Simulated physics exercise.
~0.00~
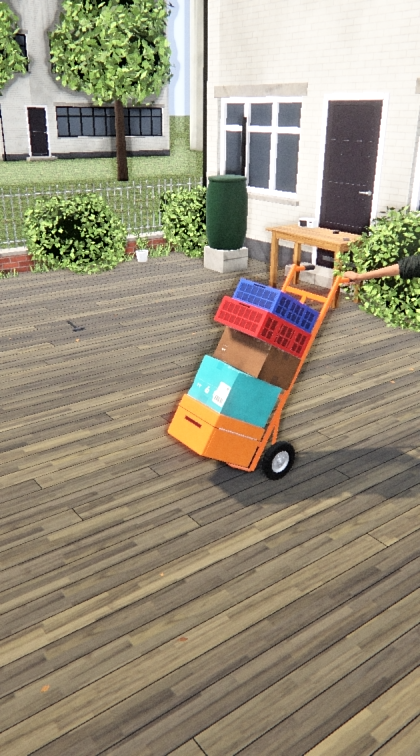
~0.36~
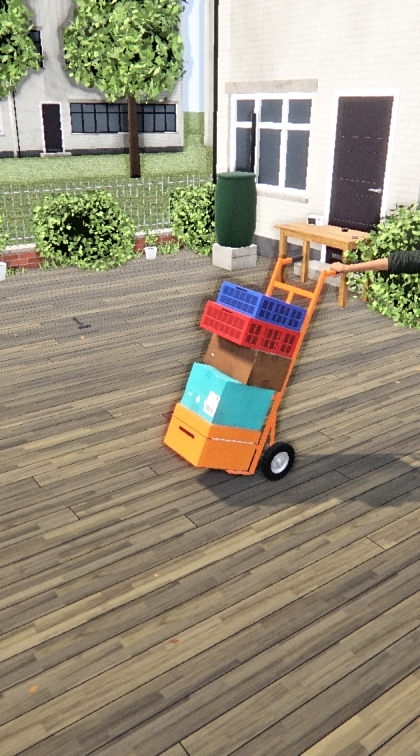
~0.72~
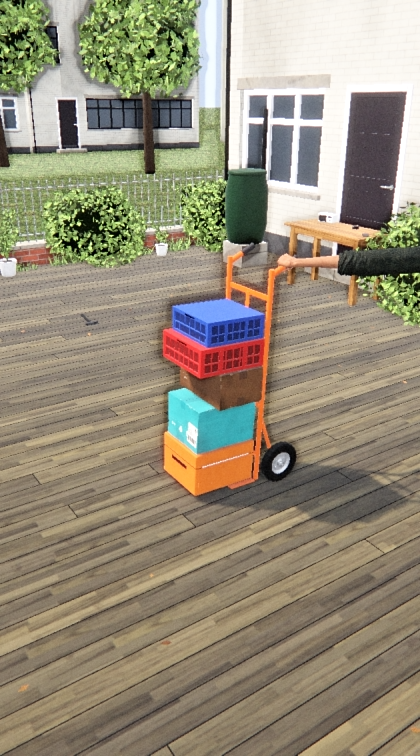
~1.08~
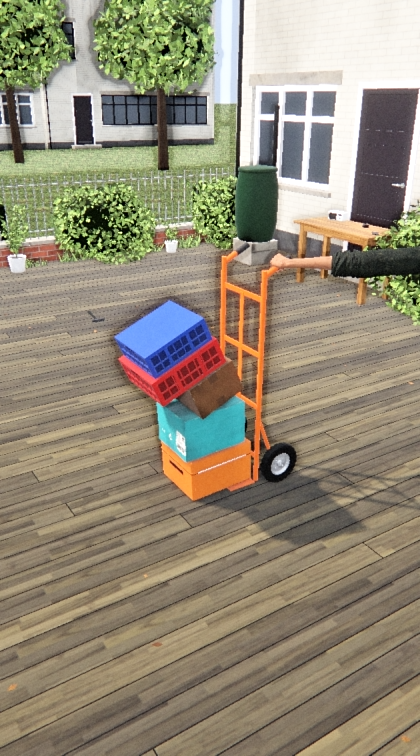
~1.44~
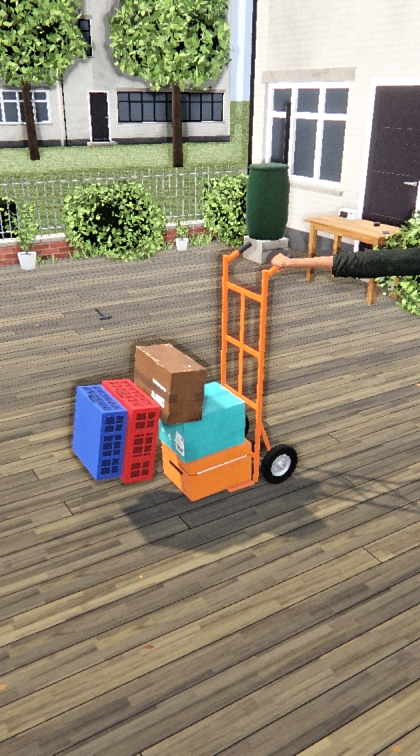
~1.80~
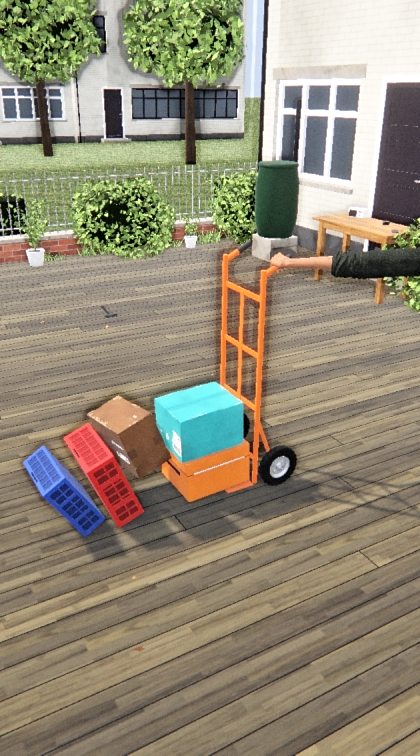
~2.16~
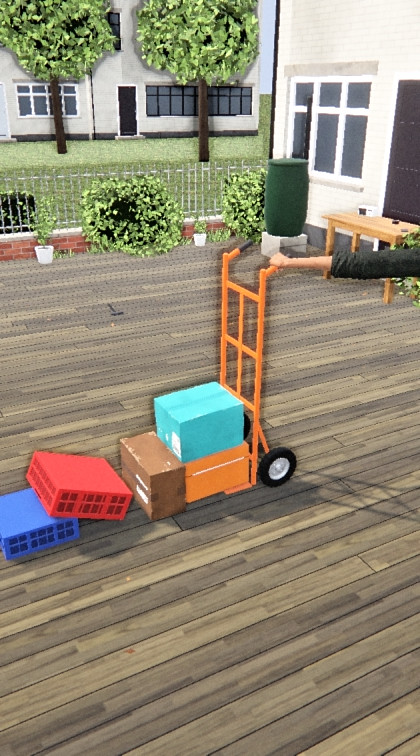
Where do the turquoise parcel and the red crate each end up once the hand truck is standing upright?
The turquoise parcel stays on the hand truck, resting on the orange toolbox. The red crate ends up on the deck to the left, leaning against the blue crate.
